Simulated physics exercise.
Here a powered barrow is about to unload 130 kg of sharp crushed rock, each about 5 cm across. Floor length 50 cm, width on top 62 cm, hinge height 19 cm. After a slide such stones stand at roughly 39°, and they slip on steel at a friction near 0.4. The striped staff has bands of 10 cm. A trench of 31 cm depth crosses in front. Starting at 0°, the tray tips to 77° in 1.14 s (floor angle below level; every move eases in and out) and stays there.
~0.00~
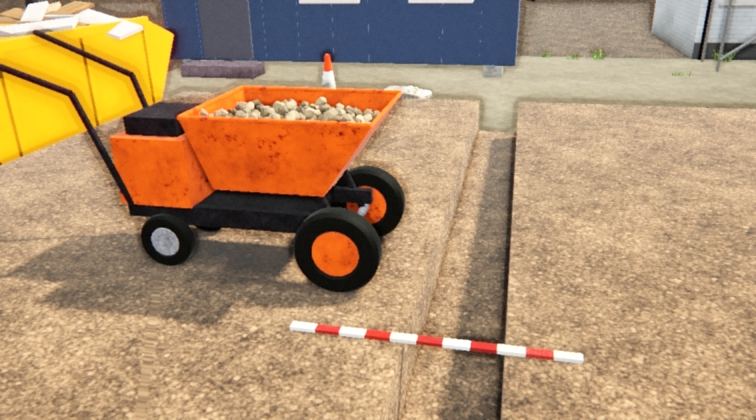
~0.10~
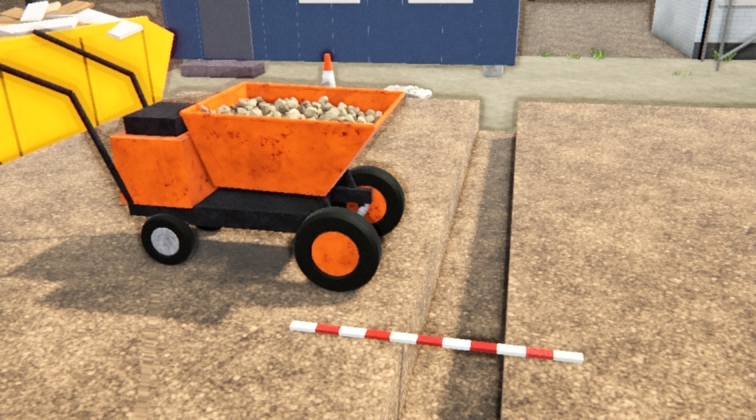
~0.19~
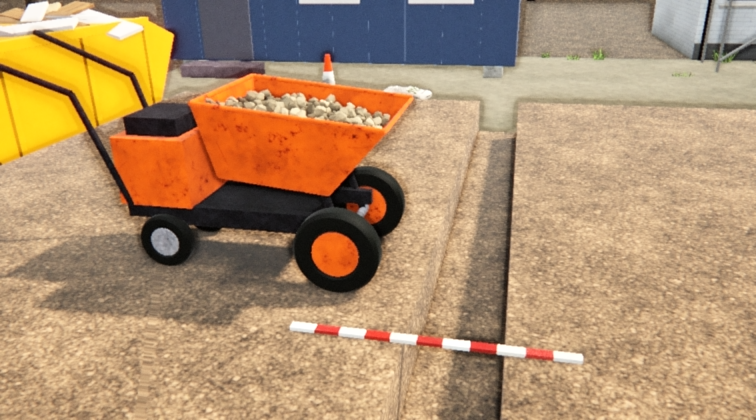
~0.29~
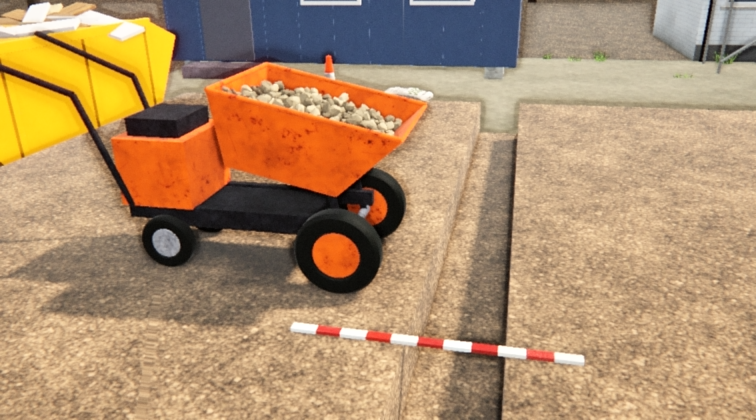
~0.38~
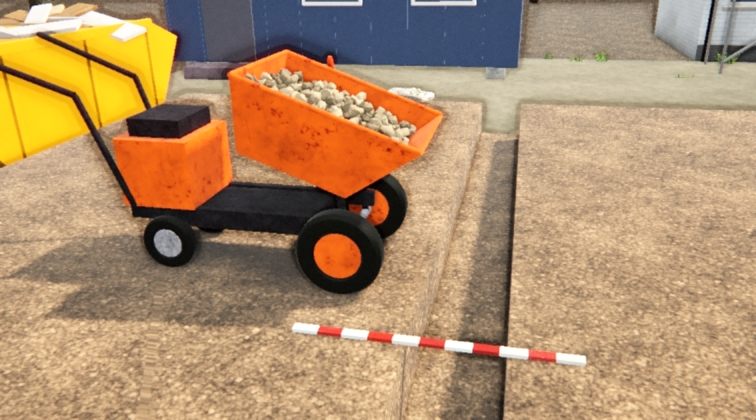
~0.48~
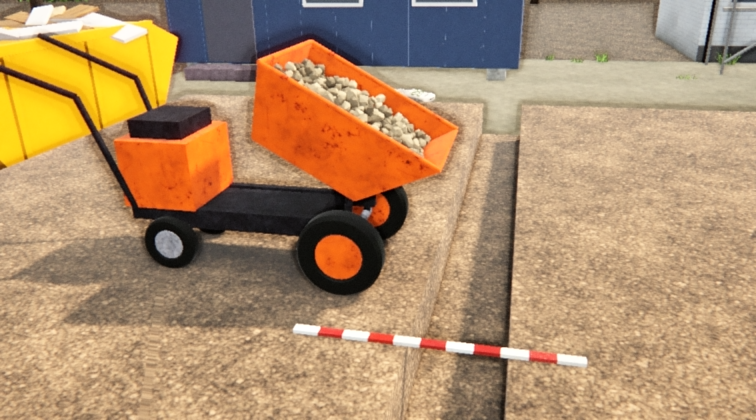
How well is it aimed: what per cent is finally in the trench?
Roughly 63 per cent ends in the trench.
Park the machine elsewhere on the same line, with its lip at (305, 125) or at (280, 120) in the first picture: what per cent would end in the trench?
About 100 and 85 per cent.
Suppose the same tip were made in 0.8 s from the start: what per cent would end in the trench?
It would be near 50 per cent.
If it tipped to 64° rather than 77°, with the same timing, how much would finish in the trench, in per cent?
In that case some 25 per cent.
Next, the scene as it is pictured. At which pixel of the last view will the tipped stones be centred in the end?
Near (500, 307).
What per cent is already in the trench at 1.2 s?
Some 10 per cent.
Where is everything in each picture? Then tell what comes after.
The tray is at 0°, its lip at (371, 126); the top of the load is at (284, 109), in the first frame.
Lip at (375, 127), floor tilted 2°, highest stones at (269, 106); the stones move at 0.3 m/s on average, in the second frame.
Lip at (385, 132), floor tilted 6°, highest stones at (265, 99); the stones move at 0.5 m/s on average, in the third frame.
Lip at (402, 141), floor tilted 12°, highest stones at (267, 89); the stones move at 0.7 m/s on average, in the fourth frame.
Lip at (421, 154), floor tilted 20°, highest stones at (283, 77); the stones move at 0.8 m/s on average, in the fifth frame.
Lip at (440, 171), floor tilted 29°, highest stones at (307, 68); the stones move at 0.9 m/s on average, in the sixth frame.
After 0.9 s the floor is at 65°; 100 % in the tray; the foremost stones are at (487, 223).
After 1.2 s the floor is at 77°; 65 % in the tray, 12 % in the trench, 23 % past the trench; the foremost stones are at (608, 286).
After 1.6 s the floor is at 77°; 34 % in the tray, 29 % in the trench, 37 % past the trench; the foremost stones are at (696, 294).
After 3.5 s the floor is at 77°; 0 % in the tray, 63 % in the trench, 37 % past the trench; the foremost stones are at (705, 274).
